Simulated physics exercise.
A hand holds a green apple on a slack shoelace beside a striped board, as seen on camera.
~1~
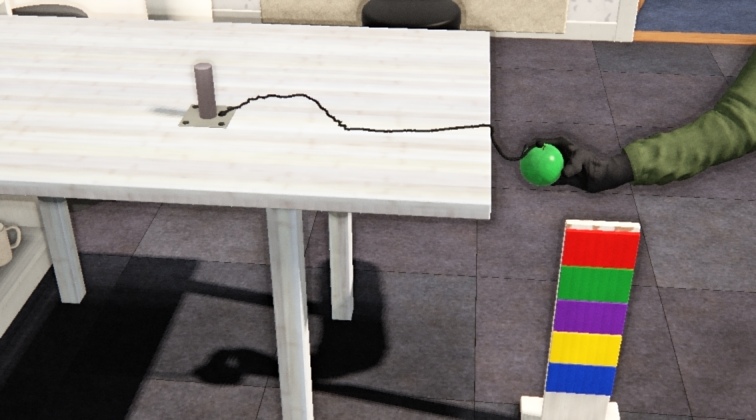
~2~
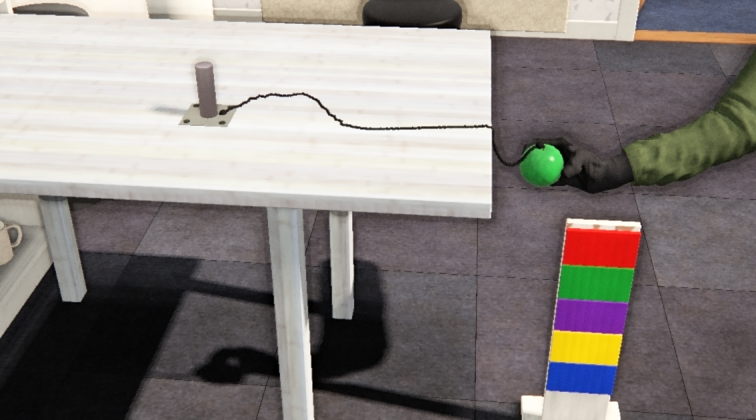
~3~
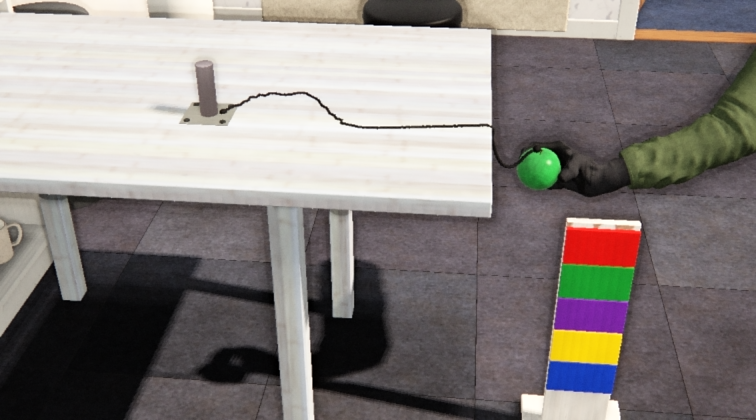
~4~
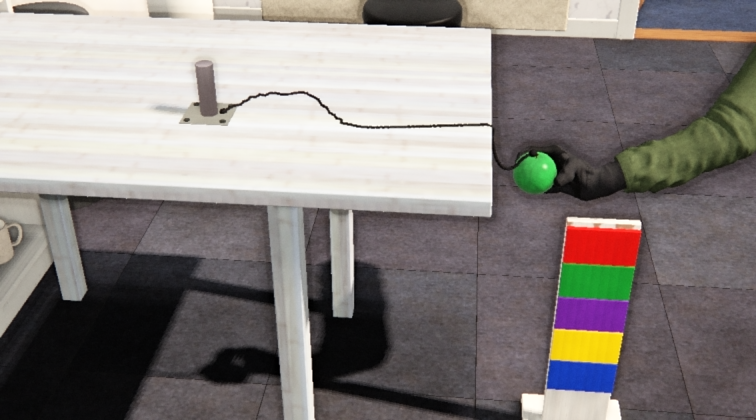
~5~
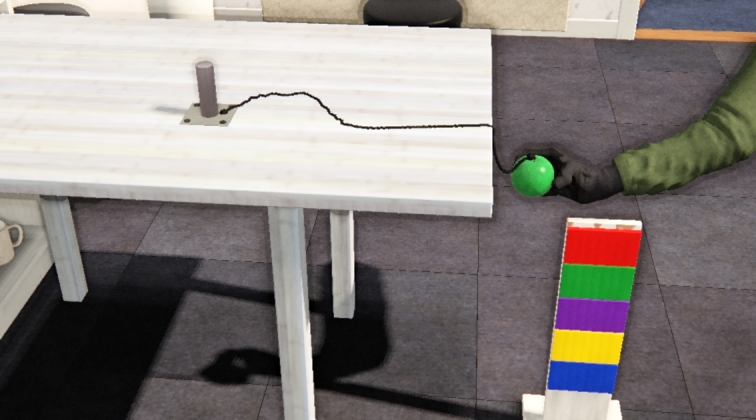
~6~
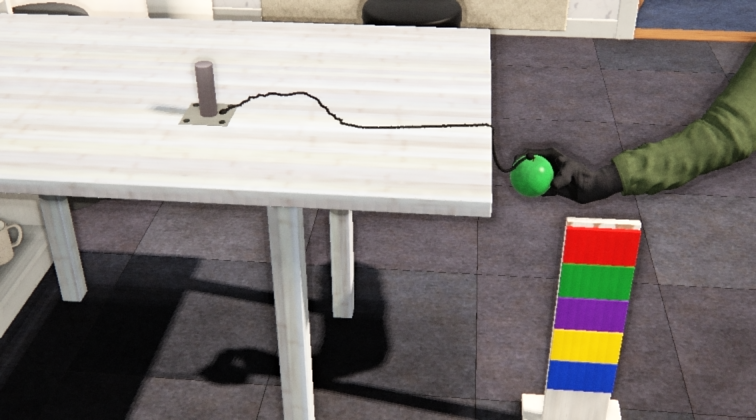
We see a gloved hand holding a green ball-like object on a slack dark cord beside a white table, near a board with colored stripes; the hand shifts very slightly down and left, while everything else stays still.
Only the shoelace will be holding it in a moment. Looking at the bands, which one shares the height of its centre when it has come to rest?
The green one shares that height.
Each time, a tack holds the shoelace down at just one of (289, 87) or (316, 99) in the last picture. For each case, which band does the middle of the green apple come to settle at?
Try one: Red. Try two: Red.
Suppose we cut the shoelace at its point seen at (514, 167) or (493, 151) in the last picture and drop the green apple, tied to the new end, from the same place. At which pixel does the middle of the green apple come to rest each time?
Case by case: Roughly (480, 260), then roughly (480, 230).
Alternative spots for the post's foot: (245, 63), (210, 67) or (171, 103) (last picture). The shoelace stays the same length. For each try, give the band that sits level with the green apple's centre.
For the first it is green, for the second red, for the third red.
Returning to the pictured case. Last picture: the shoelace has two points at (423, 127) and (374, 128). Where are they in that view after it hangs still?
The first moves to (491, 122), the second to (452, 111).
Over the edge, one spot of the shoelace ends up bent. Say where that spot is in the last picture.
That spot is around (416, 127).
Soon after, apple near (508, 264); level with green.
Then, apple near (456, 259); level with green.
Further on, apple near (478, 270); level with green.
At rest, apple near (487, 268); level with green. Its centre hangs level with the green band.
